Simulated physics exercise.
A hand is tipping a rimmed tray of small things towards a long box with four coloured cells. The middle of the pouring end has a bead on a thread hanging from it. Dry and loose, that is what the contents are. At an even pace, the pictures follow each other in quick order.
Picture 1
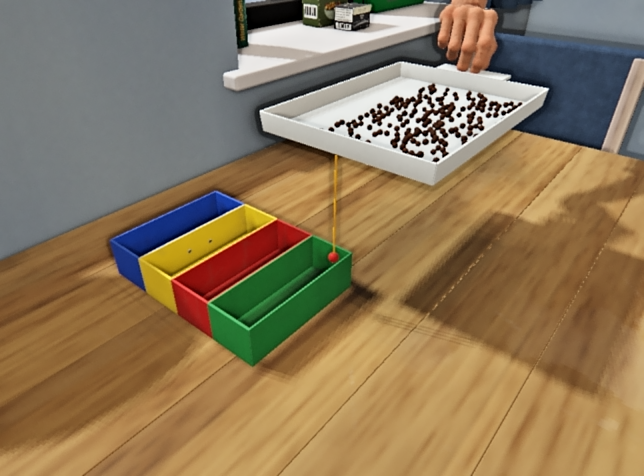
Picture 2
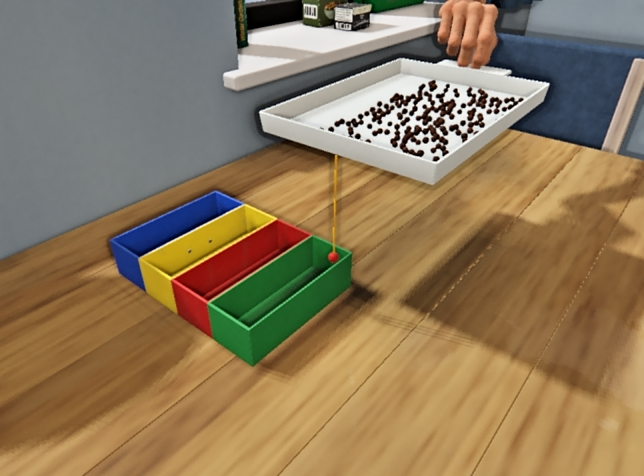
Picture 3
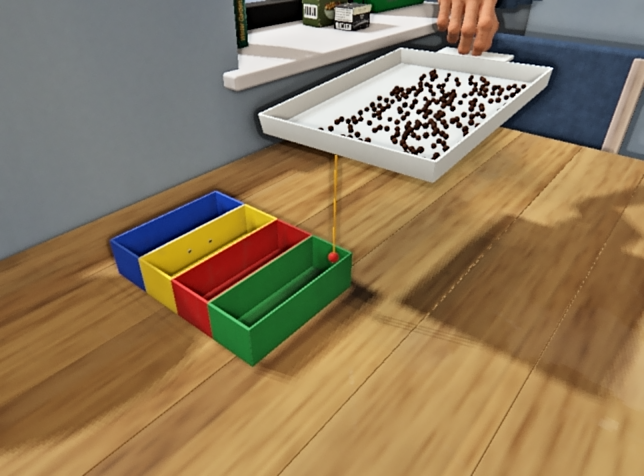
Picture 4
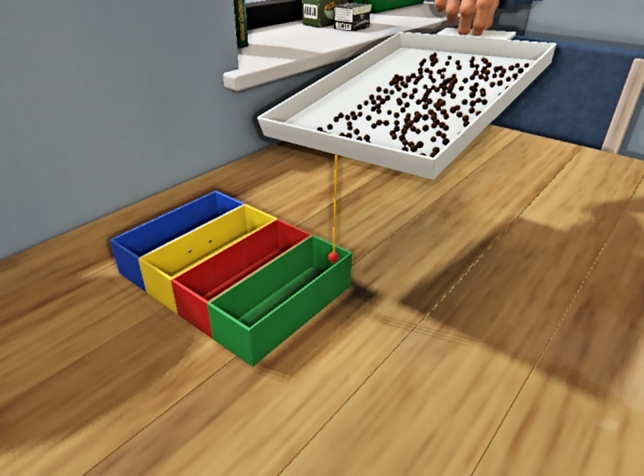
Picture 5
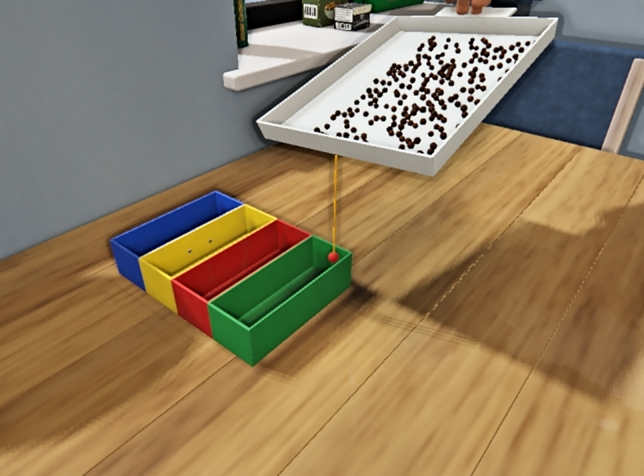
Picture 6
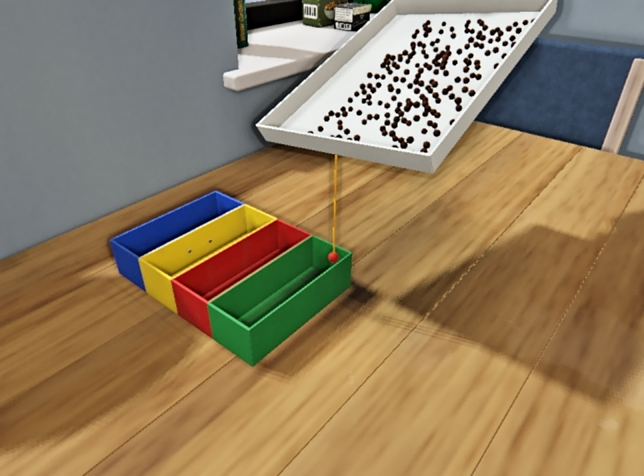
We see a hand holding a white rimmed tray of small dark berries above a box with blue, yellow, red and green cells, then steadily raising the tray's far end so it slants more steeply toward the viewer.
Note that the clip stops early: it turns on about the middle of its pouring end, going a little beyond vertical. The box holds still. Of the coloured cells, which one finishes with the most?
The red cell finishes with the most.
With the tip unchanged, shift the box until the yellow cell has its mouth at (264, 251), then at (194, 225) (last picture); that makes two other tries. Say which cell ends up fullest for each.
Try one: The cell in yellow; try two: The cell in green.
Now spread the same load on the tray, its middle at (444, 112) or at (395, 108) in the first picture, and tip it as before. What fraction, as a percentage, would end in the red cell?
Try 1: 60 %; try 2: 80 %.
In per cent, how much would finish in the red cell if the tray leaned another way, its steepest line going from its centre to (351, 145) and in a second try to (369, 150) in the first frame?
It comes to about 10 per cent the first time and about 0 per cent the second.
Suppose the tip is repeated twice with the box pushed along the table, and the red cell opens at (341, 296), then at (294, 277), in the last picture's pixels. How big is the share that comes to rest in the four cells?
Around 90 per cent for the first position, around 100 per cent for the second.
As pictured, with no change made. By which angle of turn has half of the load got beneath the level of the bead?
Around 115°, give or take.
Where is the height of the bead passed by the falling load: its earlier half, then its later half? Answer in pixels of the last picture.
Starting near (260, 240), moving on to near (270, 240).
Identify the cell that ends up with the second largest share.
The cell in green.
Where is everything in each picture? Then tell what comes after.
The first picture shows corners of the pouring end at (263, 111) and (436, 162), level; middle of the load at (424, 119), allspice berries; bead on its thread at (334, 257); blue cell at (128, 263); yellow cell at (158, 283); red cell at (192, 305); green cell at (230, 331).
The second picture shows corners of the pouring end at (263, 112) and (436, 162), level; middle of the load at (424, 117).
The third picture shows corners of the pouring end at (262, 114) and (435, 160), tipped barely, lowest at the left corner; middle of the load at (425, 110).
The fourth picture shows corners of the pouring end at (261, 117) and (433, 157), tipped a little, lowest at the left corner; middle of the load at (424, 99).
The fifth picture shows corners of the pouring end at (260, 121) and (431, 155), tipped clearly, lowest at the left corner; middle of the load at (422, 89).
The sixth picture shows corners of the pouring end at (259, 124) and (429, 153), tipped clearly, lowest at the left corner; middle of the load at (416, 82), nearly all on the move; blue cell at (128, 263); yellow cell at (158, 283); red cell at (192, 305); green cell at (230, 331).
Soon, tray tipped steeply; most on the tray; a stray few in the red cell; a stray few in the green cell; a small part falling or outside the box.
A while on, tray tipped past a quarter turn; about half on the tray; about a quarter in the red cell; a small part in the green cell; a stray few in the yellow cell; a stray few in the blue cell; about a quarter falling or outside the box.
Towards the end, tray tipped past a quarter turn; about two thirds in the red cell; about a quarter in the green cell; a stray few in the yellow cell; a stray few in the blue cell; a small part falling or outside the box.
Finally, tray tipped past a quarter turn; about two thirds in the red cell; about a quarter in the green cell; a stray few in the yellow cell; a stray few in the blue cell; a small part outside the box.
